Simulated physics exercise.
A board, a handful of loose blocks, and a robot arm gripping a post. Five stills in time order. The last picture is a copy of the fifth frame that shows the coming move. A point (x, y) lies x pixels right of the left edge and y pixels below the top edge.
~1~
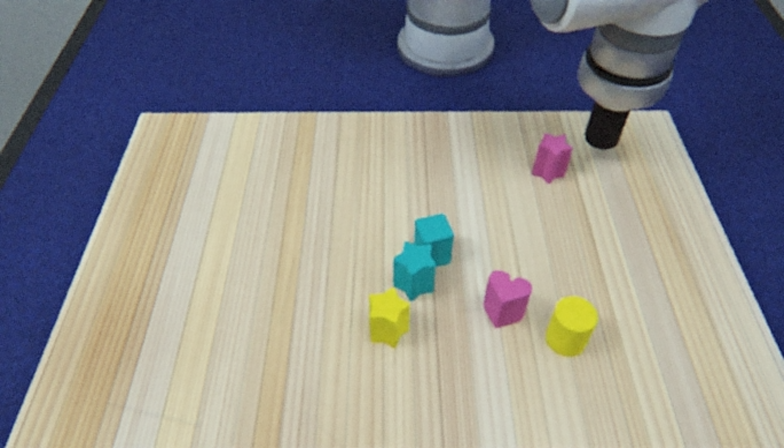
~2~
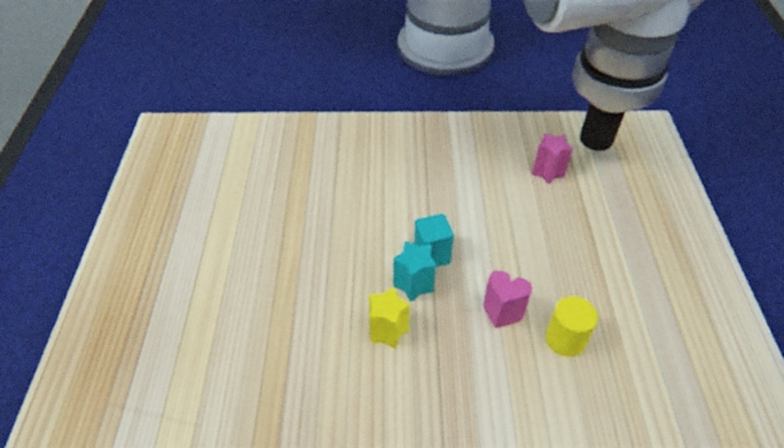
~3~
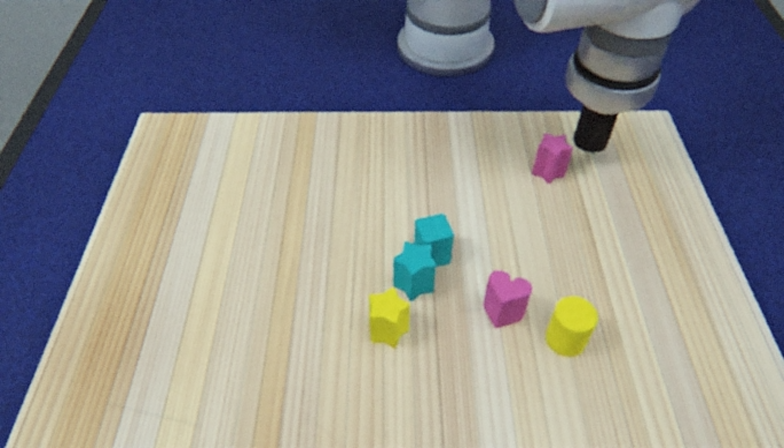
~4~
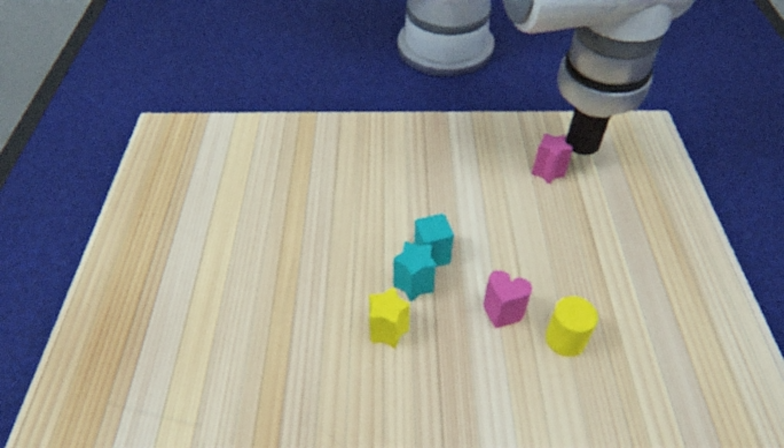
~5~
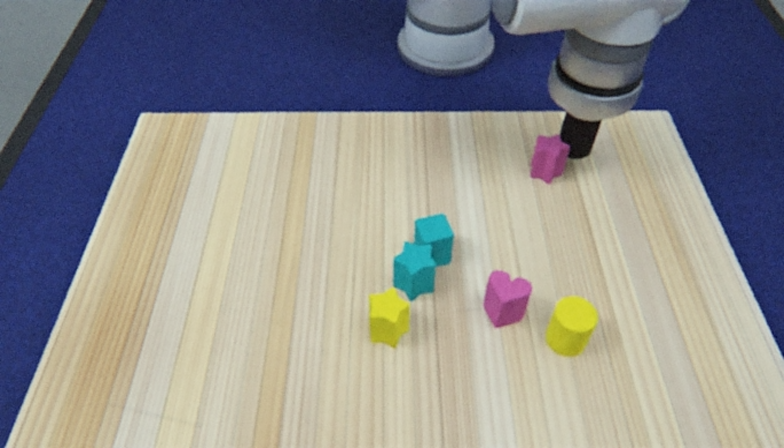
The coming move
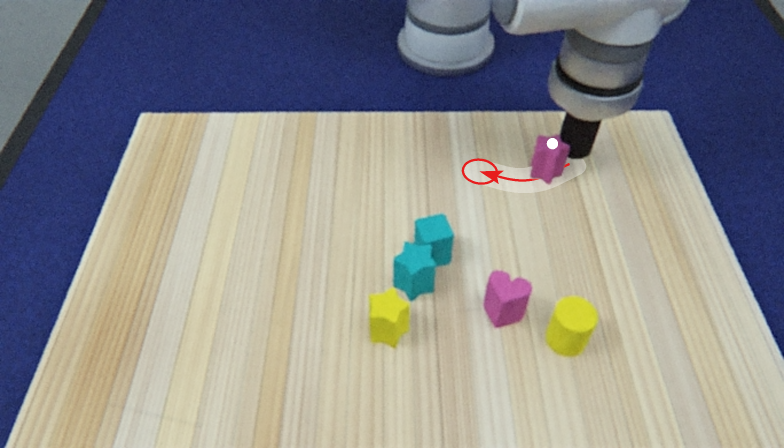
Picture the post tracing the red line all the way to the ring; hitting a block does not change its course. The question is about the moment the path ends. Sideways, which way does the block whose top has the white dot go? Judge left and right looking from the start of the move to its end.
Leftward.
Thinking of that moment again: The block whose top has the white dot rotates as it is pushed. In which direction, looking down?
Counterclockwise rotation.
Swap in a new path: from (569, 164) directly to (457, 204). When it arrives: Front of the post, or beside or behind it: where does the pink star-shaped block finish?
As far as I can tell, the pink star-shaped block is still leading the way in front of the post.
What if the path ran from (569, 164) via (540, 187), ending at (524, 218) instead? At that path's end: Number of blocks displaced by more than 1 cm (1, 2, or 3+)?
I expect one block to move.
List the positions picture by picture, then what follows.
The first picture shows post tip (601, 140); block tops, pink star-shaped block (556, 143).
The second picture shows post (596, 141); blocks unchanged.
The third picture shows post (590, 143); blocks unchanged.
The fourth picture shows post (582, 145); blocks unchanged.
The fifth picture shows post (574, 149); pink star-shaped block (552, 144).
Path on the board, from (569, 164) through (544, 176) and (512, 180) to (480, 171); the dot is on the pink star-shaped block.
What follows on the original path. One third of the way, post (547, 161); pink star-shaped block (524, 156).
Two thirds of the way, post (515, 164); pink star-shaped block (493, 161).
At the end, post (482, 156); pink star-shaped block (474, 162), turned 40° anticlockwise.
